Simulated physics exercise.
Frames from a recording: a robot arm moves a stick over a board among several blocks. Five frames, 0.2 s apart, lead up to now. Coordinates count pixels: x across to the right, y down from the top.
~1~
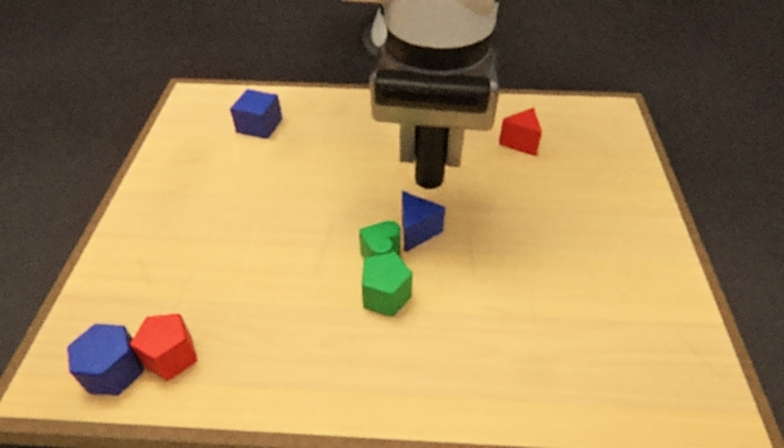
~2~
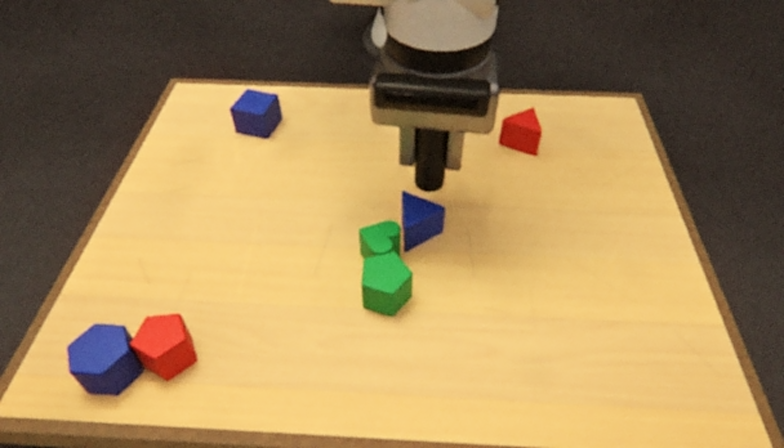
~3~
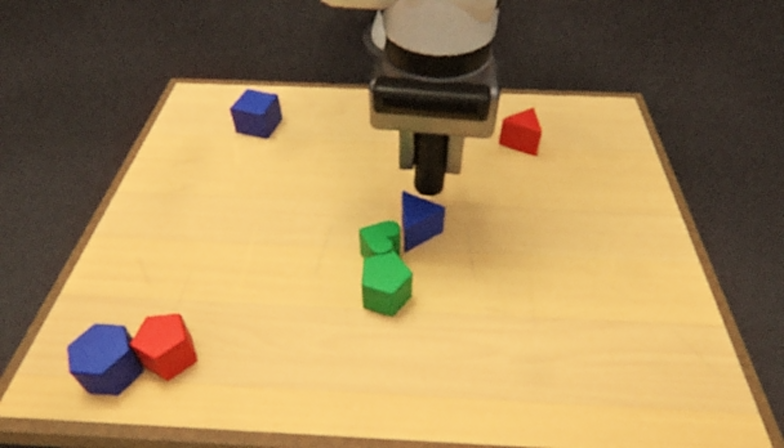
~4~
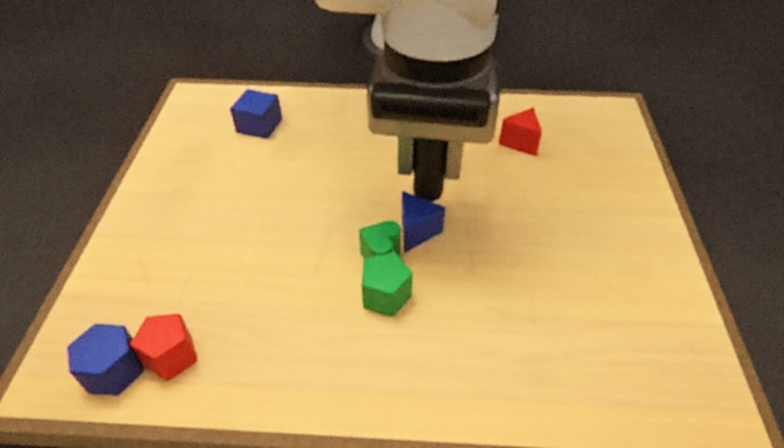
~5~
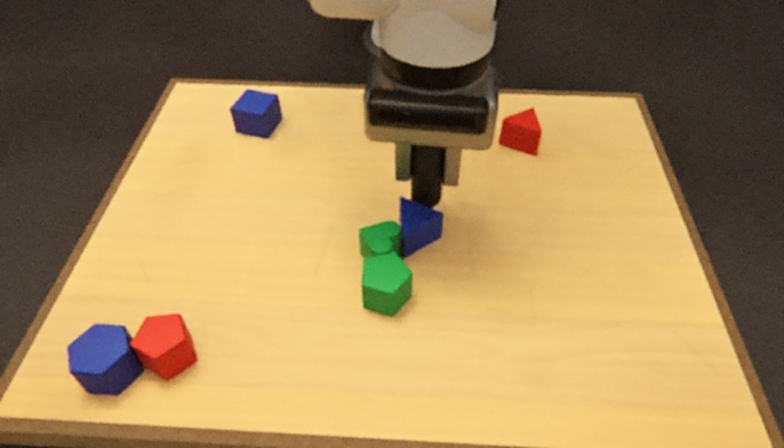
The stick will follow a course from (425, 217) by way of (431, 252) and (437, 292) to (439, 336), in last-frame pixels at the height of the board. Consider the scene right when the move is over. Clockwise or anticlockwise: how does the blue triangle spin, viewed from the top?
The block turns clockwise.
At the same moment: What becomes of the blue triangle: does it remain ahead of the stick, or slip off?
Expect to find it next to or behind the stick.
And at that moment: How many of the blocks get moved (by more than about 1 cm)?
When the path ends, I think you'll find two blocks out of place by more than 1 cm.
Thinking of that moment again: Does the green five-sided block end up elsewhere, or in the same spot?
In the end it has been moved.
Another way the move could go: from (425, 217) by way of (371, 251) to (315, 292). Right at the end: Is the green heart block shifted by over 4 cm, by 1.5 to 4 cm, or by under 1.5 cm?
My prediction: Over 4 cm.
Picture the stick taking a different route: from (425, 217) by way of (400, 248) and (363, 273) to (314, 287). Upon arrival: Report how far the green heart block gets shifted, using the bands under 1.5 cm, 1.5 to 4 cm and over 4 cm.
It ends farther than 4 cm from its spot.
On the path given first. One third of the way, stick (432, 234); green five-sided block (376, 281), turned 15° anticlockwise; blue triangle (411, 248), turned 35° clockwise.
Two thirds of the way, stick (439, 274); green five-sided block (371, 283), turned 30° anticlockwise; blue triangle (404, 258), turned 60° clockwise.
At the end, stick (441, 319); green heart block unmoved; green five-sided block (371, 283), turned 30° anticlockwise; blue triangle (404, 258), turned 60° clockwise.
